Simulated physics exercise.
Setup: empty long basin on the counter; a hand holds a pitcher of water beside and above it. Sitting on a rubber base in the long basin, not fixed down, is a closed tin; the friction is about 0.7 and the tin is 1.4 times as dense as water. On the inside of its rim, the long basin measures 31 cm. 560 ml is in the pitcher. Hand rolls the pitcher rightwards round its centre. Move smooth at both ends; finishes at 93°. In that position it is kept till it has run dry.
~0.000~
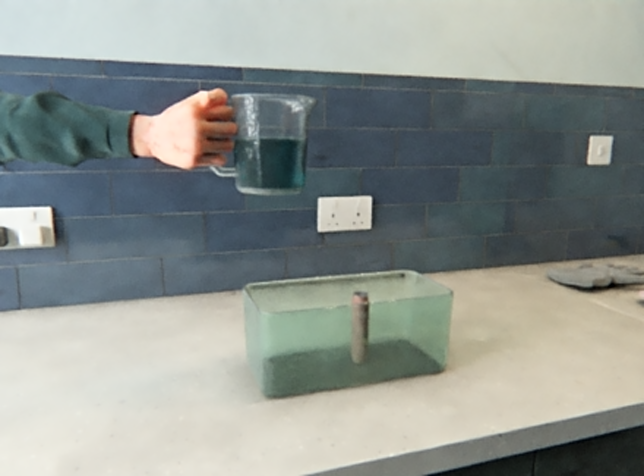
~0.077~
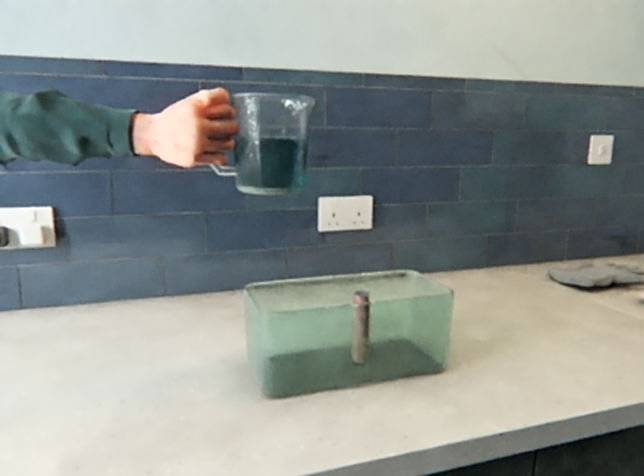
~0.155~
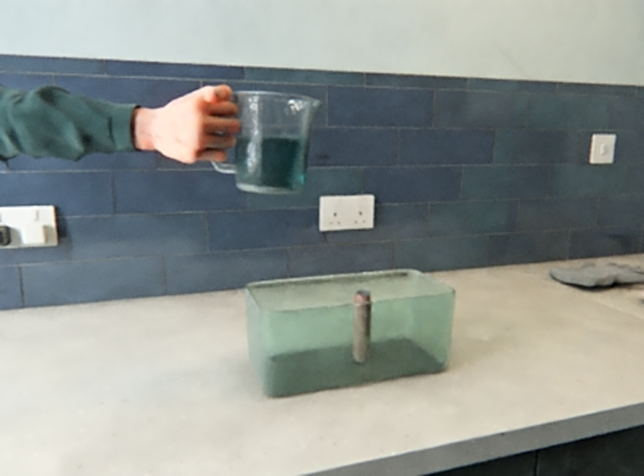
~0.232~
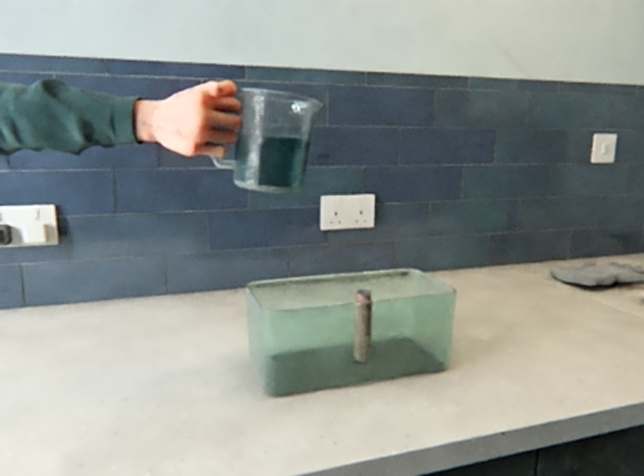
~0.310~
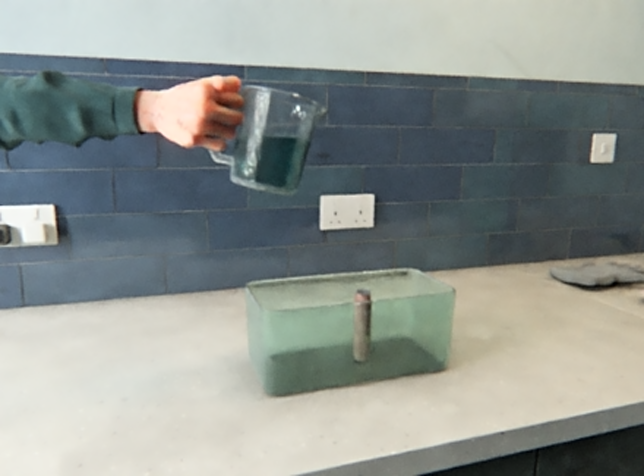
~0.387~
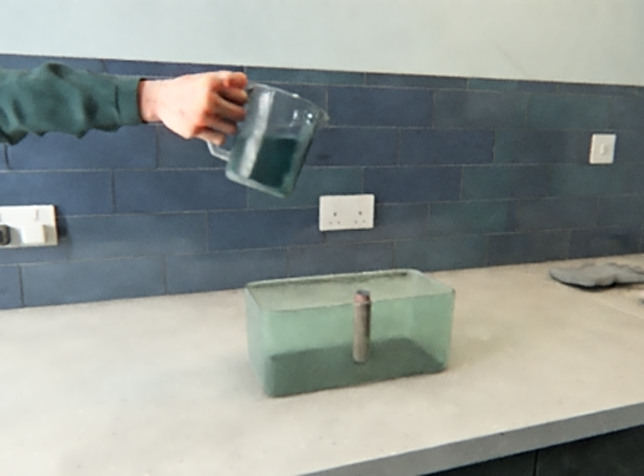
Hand in a dark green sleeve slowly tilting a clear pitcher of water rightwards above a glass basin holding an upright cylinder.
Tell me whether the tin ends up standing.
It does.
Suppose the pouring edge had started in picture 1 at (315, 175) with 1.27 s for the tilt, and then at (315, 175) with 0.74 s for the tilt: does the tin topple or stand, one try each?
Try 1: Tipped over; try 2: Tipped over.
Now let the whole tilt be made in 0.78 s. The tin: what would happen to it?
Outcome - the tin remains standing.
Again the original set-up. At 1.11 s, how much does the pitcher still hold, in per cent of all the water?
Around 50 percent of it.
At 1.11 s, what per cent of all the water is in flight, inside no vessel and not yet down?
Near 30 percent.
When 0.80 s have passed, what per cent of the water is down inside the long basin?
0 %, give or take.
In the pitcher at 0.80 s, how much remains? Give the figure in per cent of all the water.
Near 96 in a hundred.
Then, 0.80 s in, the tilt is 65° and 96 per cent is still to pour; the tin stands where it began.
Then, 1.11 s in, the tilt is 89° and 49 per cent is still to pour; the tin stands where it began.
Then, 1.42 s in, the tilt is 93° and 13 per cent is still to pour; the tin stands where it began.
Then, 1.77 s in, the tilt is 93° and 3 per cent is still to pour; the tin stands where it began.
Finally, the tin stands where it began.
